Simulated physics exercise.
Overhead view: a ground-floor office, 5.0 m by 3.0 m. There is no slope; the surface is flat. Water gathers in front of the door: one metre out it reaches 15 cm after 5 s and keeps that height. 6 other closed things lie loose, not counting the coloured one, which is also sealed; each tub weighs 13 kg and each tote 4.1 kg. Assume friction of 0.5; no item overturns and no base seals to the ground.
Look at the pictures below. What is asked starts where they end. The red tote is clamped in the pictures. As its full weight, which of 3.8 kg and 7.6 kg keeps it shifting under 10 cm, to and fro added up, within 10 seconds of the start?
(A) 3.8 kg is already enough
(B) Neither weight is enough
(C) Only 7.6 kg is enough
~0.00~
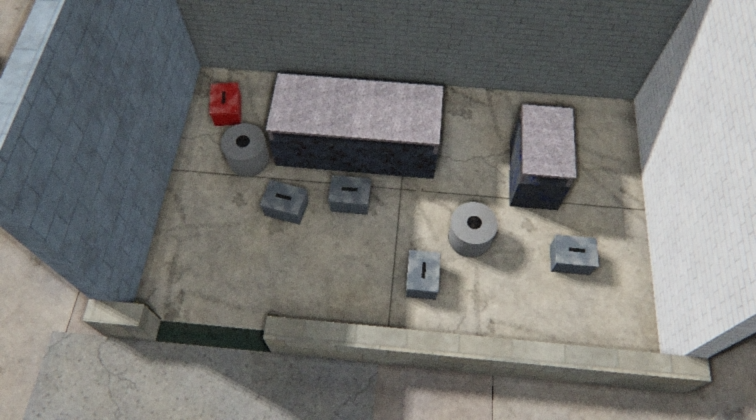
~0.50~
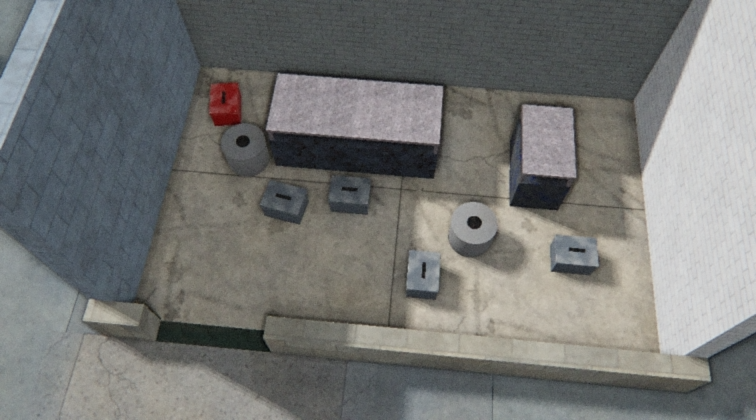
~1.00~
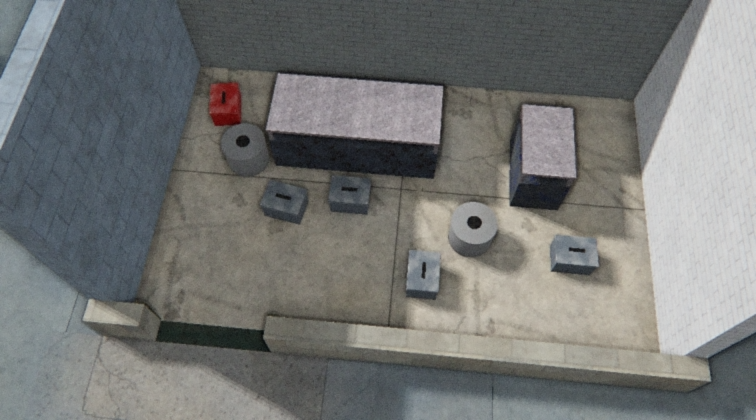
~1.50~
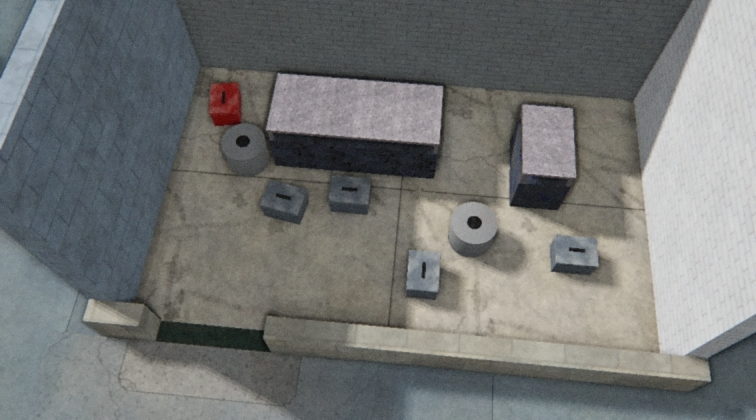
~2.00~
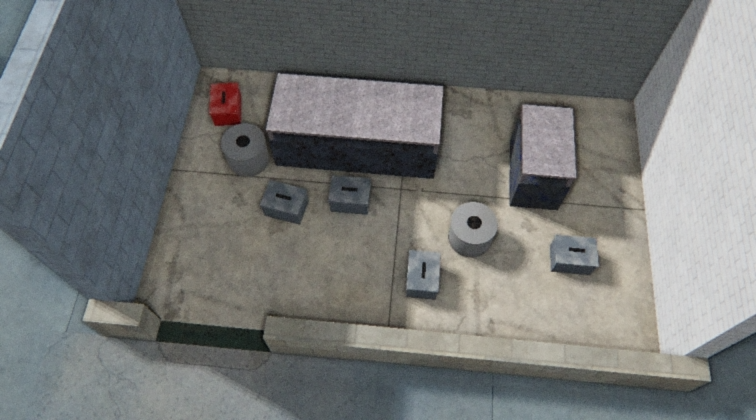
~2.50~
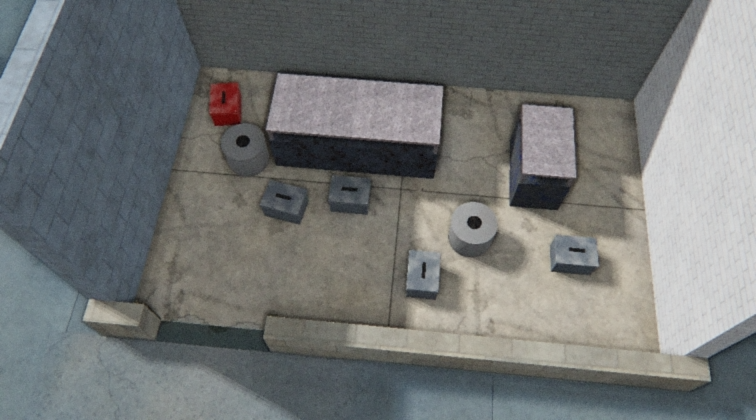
Option B: Neither weight is enough.
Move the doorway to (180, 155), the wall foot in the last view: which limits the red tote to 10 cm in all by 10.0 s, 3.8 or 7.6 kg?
With that change, both options fail.
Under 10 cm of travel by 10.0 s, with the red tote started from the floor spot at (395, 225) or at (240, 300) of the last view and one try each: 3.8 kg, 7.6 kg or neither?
The first try gives failure with both; the second gives failure with both.
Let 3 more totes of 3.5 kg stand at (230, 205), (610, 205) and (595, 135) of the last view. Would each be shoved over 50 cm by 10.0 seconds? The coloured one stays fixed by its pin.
In that order: Past it, short of it, under.
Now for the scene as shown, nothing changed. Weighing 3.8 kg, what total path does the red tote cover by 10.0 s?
Adding it all up, something like 300 cm.
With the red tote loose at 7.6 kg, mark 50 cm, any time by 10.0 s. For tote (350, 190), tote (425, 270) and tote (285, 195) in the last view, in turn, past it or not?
Exceeded, Not exceeded, Exceeded, in that order.
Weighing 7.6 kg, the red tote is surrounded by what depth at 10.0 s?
Something like 6 centimetres.
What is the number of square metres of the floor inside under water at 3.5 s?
Flooded: Near 1.0 m2.
After 3.5 s the red tote would be 0 cm from its start with 3.8 kg and 0 cm from its start with 7.6 kg; 0 cm of water round it then.
After 4.5 s the red tote would be 0 cm from its start with 3.8 kg and 0 cm from its start with 7.6 kg; 0 cm of water round it then.
After 7.0 s the red tote would be 46 cm from its start with 3.8 kg and 7 cm from its start with 7.6 kg; 5 cm of water round it then.
After 10.0 s the red tote would be 287 cm from its start with 3.8 kg and 157 cm from its start with 7.6 kg; 6 cm of water round it then.
